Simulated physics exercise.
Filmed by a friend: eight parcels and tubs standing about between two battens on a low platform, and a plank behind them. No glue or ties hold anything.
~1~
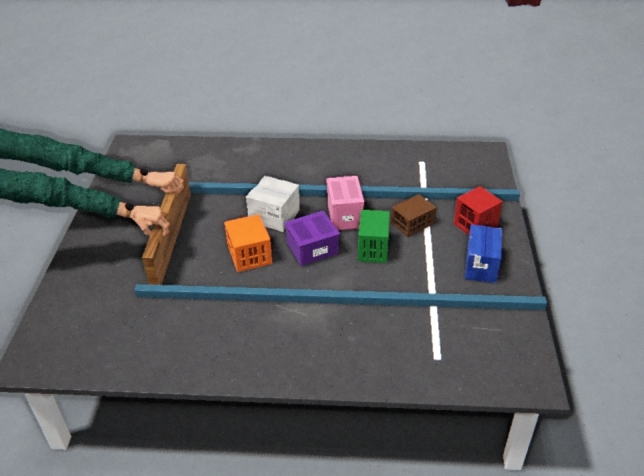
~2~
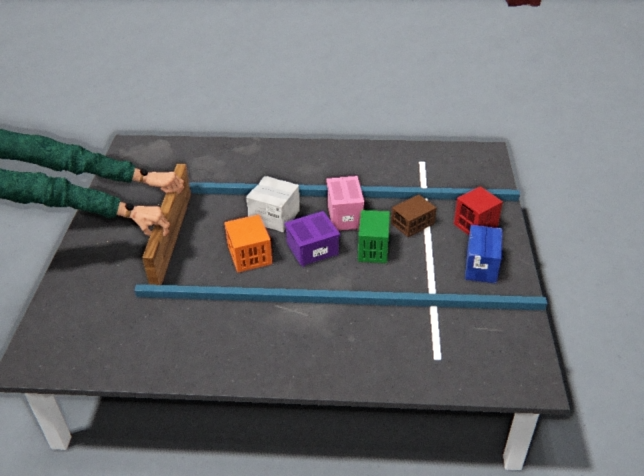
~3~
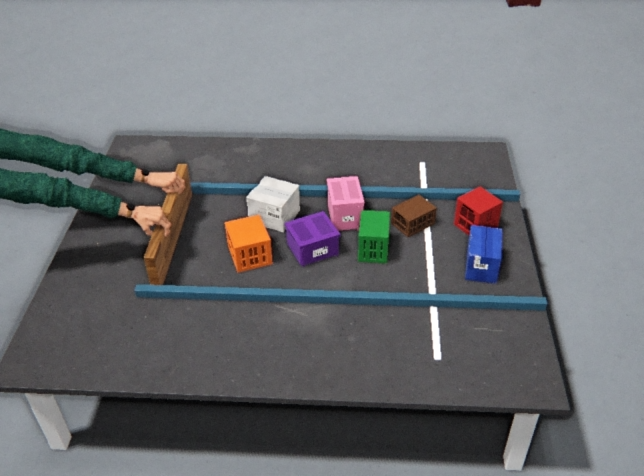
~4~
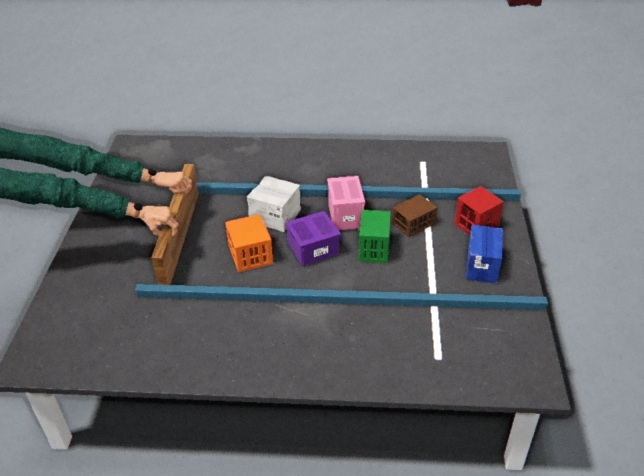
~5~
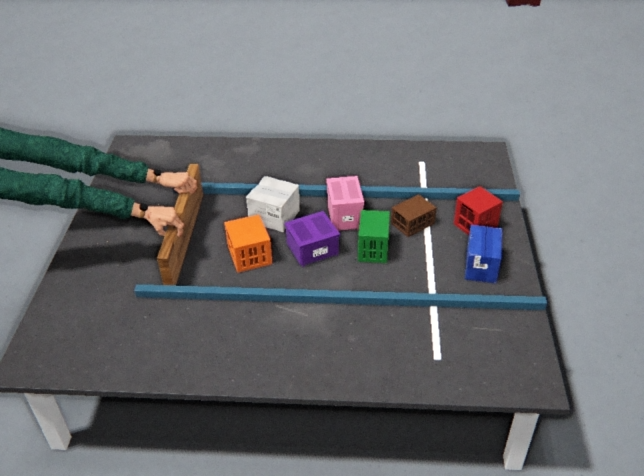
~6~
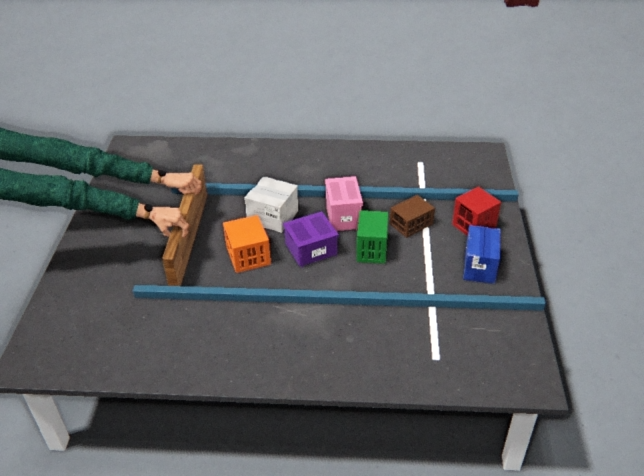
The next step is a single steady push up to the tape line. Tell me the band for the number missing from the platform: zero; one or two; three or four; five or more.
That band is one or two.
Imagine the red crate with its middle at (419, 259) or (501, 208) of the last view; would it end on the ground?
Lab note: Red crate, try one rests in place; try two goes down.
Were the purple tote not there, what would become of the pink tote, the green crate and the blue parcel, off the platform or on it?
Well, the pink tote is safe, the green crate is safe, and last of the three, the blue parcel is safe.
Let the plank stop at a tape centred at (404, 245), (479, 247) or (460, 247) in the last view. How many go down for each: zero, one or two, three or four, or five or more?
Taking the places in the order asked: Zero, then five or over, then three to four.
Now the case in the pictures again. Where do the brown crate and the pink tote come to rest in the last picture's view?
Brown crate: (510, 213); pink tote: (482, 210).
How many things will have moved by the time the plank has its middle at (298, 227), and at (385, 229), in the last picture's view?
5 by the first point, 8 by the second.
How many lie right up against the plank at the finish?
All in all, 2.
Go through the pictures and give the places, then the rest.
In the first picture, red crate (478, 213); blue parcel (483, 254); brown crate (414, 216); plank (169, 223); tape (429, 246).
In the second picture, blue parcel (483, 254); purple tote (312, 239).
In the third picture, brown crate (414, 216); green crate (374, 237).
In the fourth picture, red crate (479, 213); orange crate (249, 243).
In the fifth picture, blue parcel (483, 254); plank (183, 223).
In the sixth picture, red crate (476, 214); blue parcel (482, 254); brown crate (412, 216); plank (187, 224); tape (427, 246).
Soon after, none off yet; red crate at rest near (476, 214); blue parcel at rest near (482, 254); brown crate at rest near (412, 216).
Then, none off yet; red crate at rest near (476, 214); blue parcel at rest near (482, 254); brown crate moved about its own width near (436, 214).
By the end, the number that fall off is one or two; fallen, blue parcel and red crate.
